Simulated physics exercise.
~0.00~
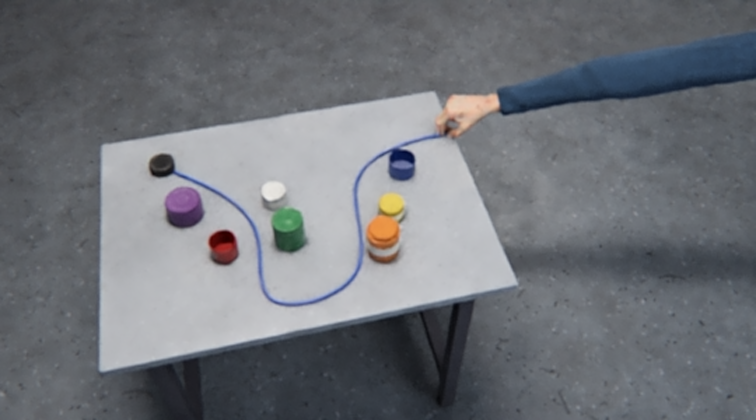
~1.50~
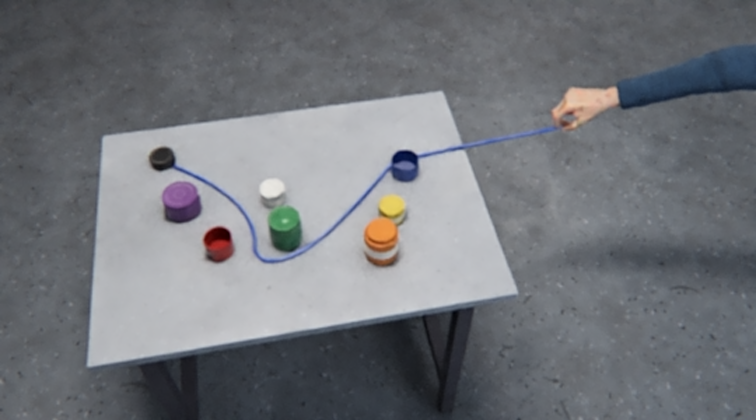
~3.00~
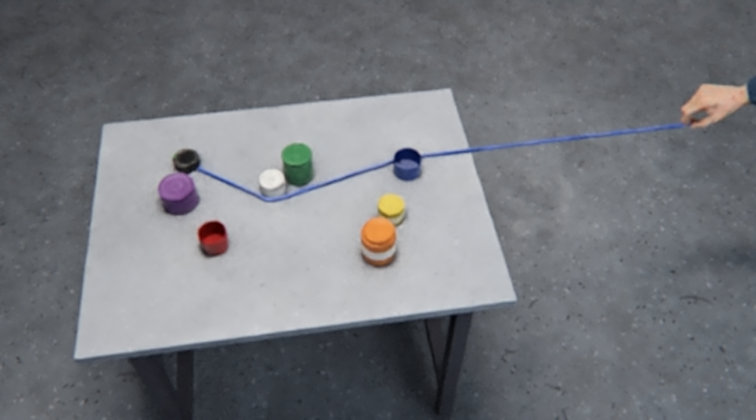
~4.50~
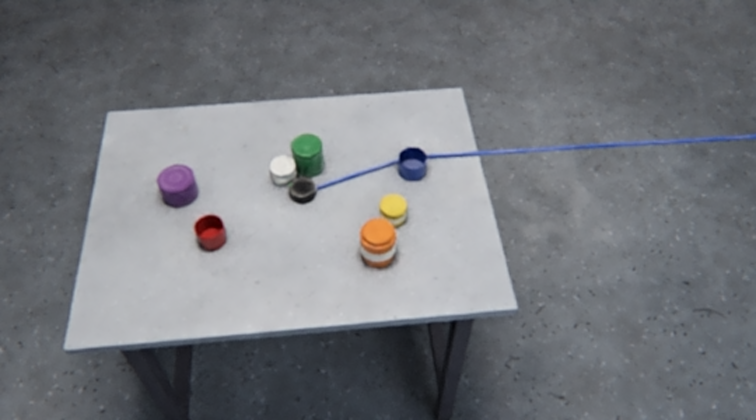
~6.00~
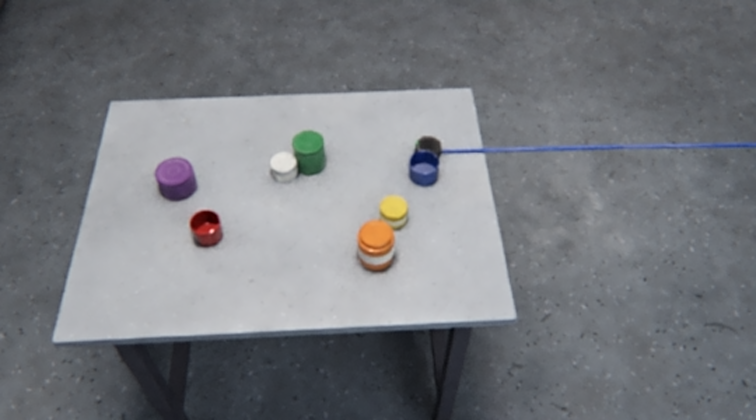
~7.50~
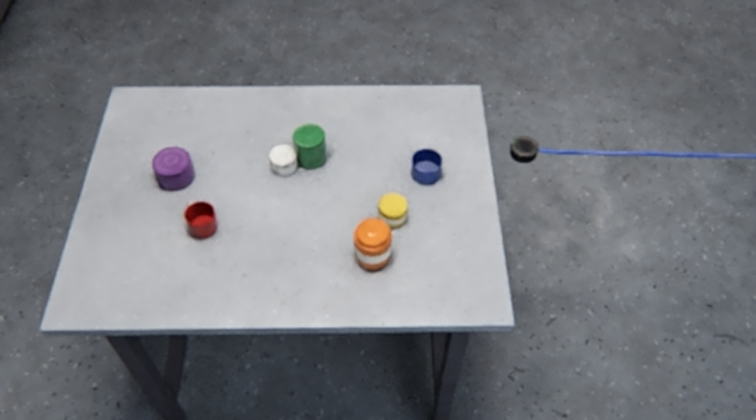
A hand pulled a blue cord rightwards across a grey table, drawing it taut and shoving the green tub up beside the white one, until the small black reel at its end slid past the blue cup and off the right edge.
